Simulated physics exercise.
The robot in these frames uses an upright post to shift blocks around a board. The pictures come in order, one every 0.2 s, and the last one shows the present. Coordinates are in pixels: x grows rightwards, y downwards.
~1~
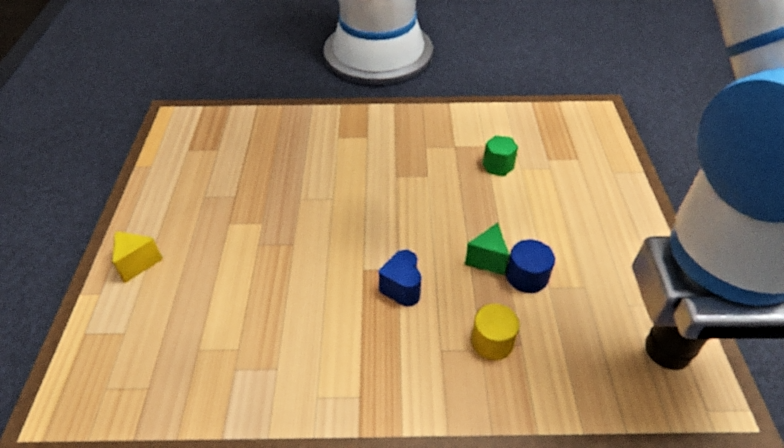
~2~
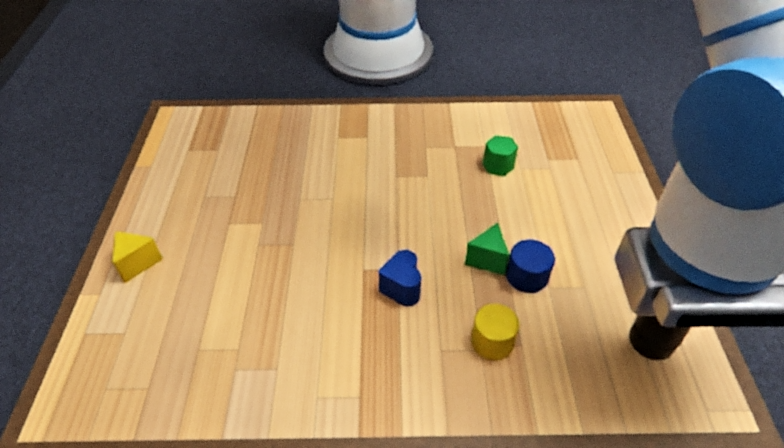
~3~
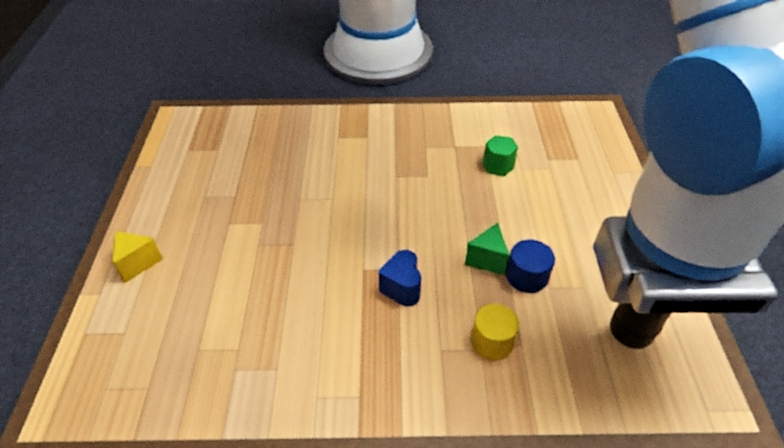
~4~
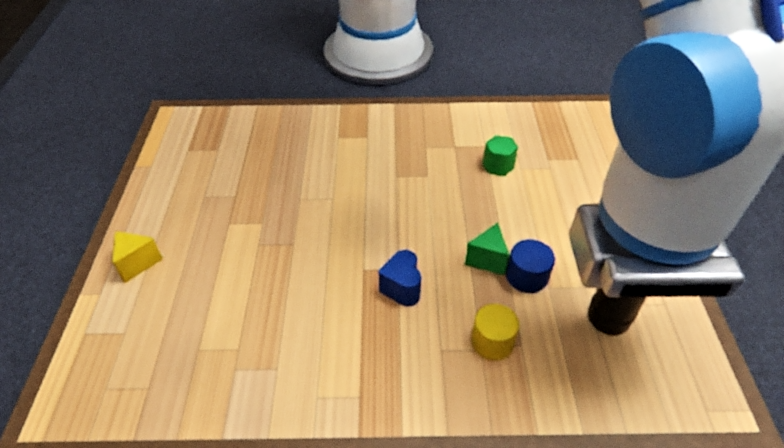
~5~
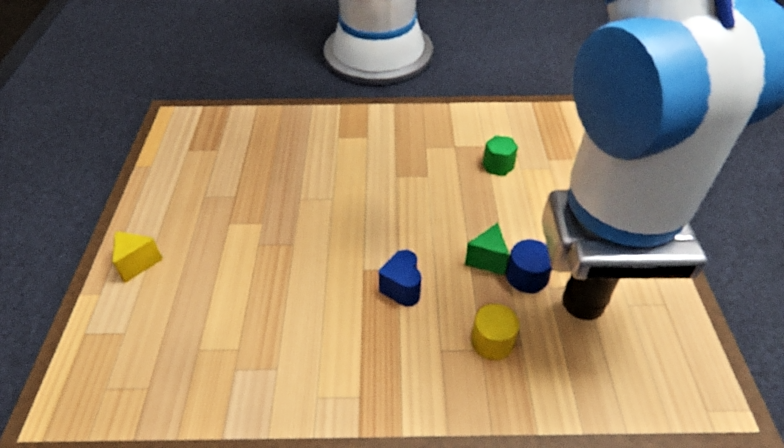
On a wooden board scattered with green, blue and yellow blocks, a robot arm with a dark upright post moves steadily left and slightly upward from the lower right, nearing the blue cylinder while the blocks stay still.
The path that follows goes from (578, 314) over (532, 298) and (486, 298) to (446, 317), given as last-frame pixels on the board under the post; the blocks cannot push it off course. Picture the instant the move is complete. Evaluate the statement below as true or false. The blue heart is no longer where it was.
The claim does not hold.
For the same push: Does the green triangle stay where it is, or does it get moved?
The green triangle is moved.
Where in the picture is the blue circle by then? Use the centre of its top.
When the path ends, it will be at (512, 241).
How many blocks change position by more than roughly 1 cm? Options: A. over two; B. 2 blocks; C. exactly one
B (2 blocks)
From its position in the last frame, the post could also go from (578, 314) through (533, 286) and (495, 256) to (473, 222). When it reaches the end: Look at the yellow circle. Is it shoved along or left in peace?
It gets no push and keeps its place.
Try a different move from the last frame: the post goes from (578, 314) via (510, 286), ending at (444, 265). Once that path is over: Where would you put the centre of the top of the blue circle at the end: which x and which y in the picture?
Close to (499, 227).
What follows on the original path. One third of the way, post (535, 287); green triangle (484, 238), turned 15° clockwise; blue circle (519, 245).
Two thirds of the way, post (488, 288); green triangle (477, 235), turned 15° clockwise; blue circle (512, 241).
At the end, post (447, 306); blue heart not moved; green triangle (477, 235), turned 15° clockwise; blue circle (512, 241).
